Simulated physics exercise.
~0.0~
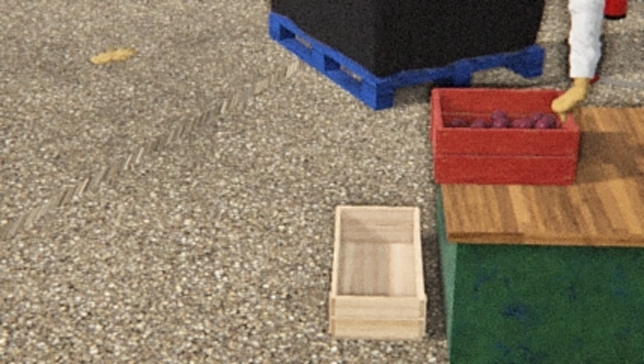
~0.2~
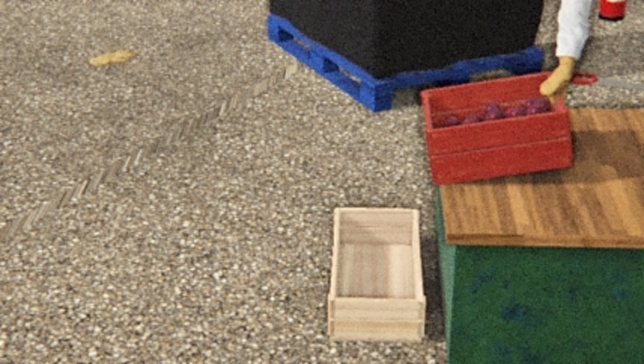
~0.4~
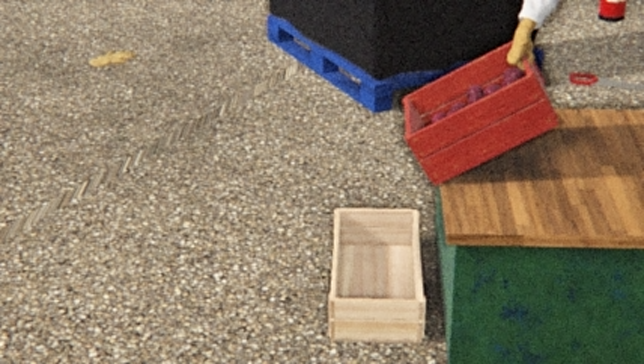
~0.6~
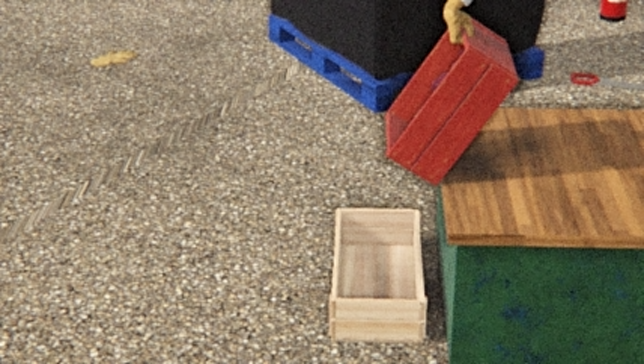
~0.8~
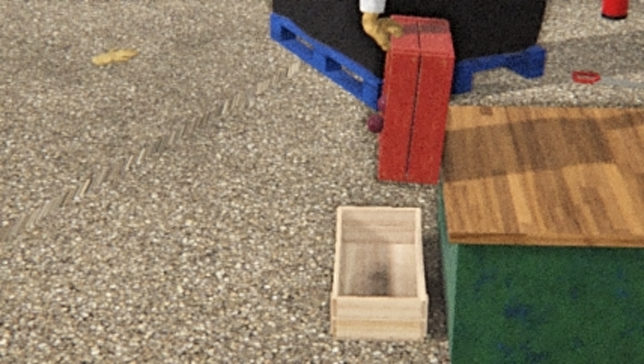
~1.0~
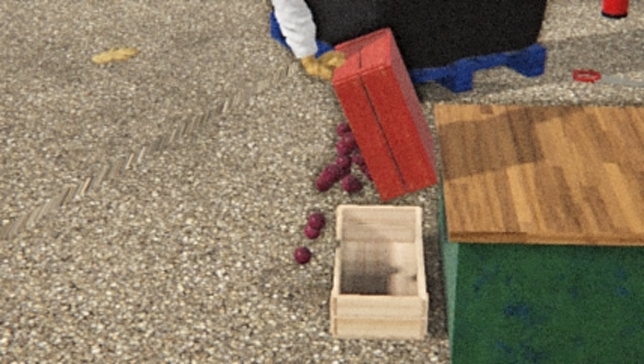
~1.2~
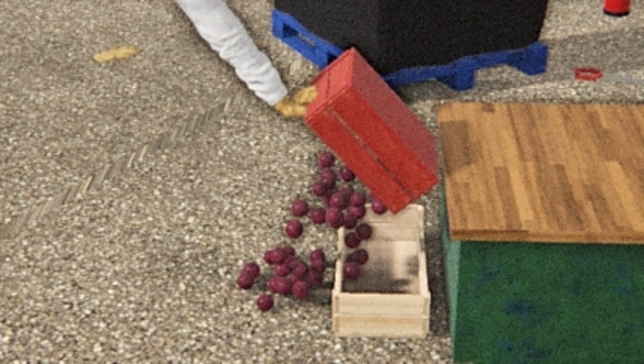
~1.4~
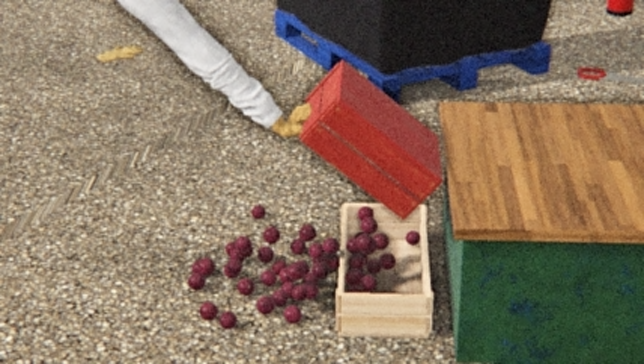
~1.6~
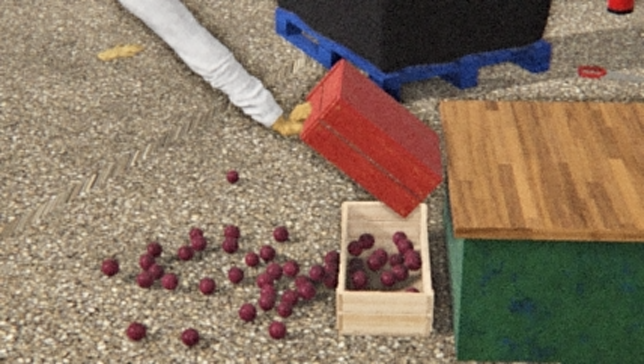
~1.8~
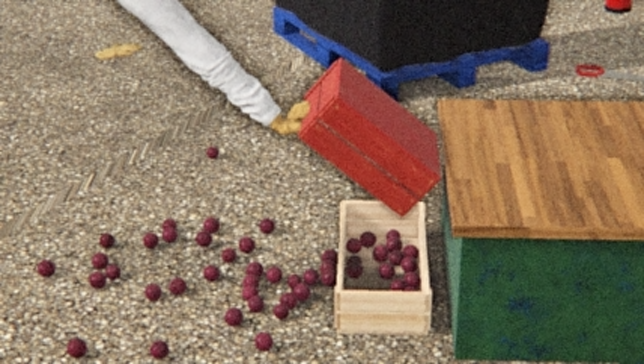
At the start, a gloved hand holds a red box of red onions on a wooden-topped green bench, with an empty wooden bin on the ground to the left. The hand lifts the box slightly and swings it leftward off the bench, tipping it steadily onto its side. As it turns past upright, onions begin dropping out, the first ones landing left of the bin. The rest pour out in a rush, some falling into the bin and many bouncing and rolling left. The box stops, steeply tipped, above the bin. Finally, some onions lie in the bin while more are scattered across the ground, a few still rolling away.
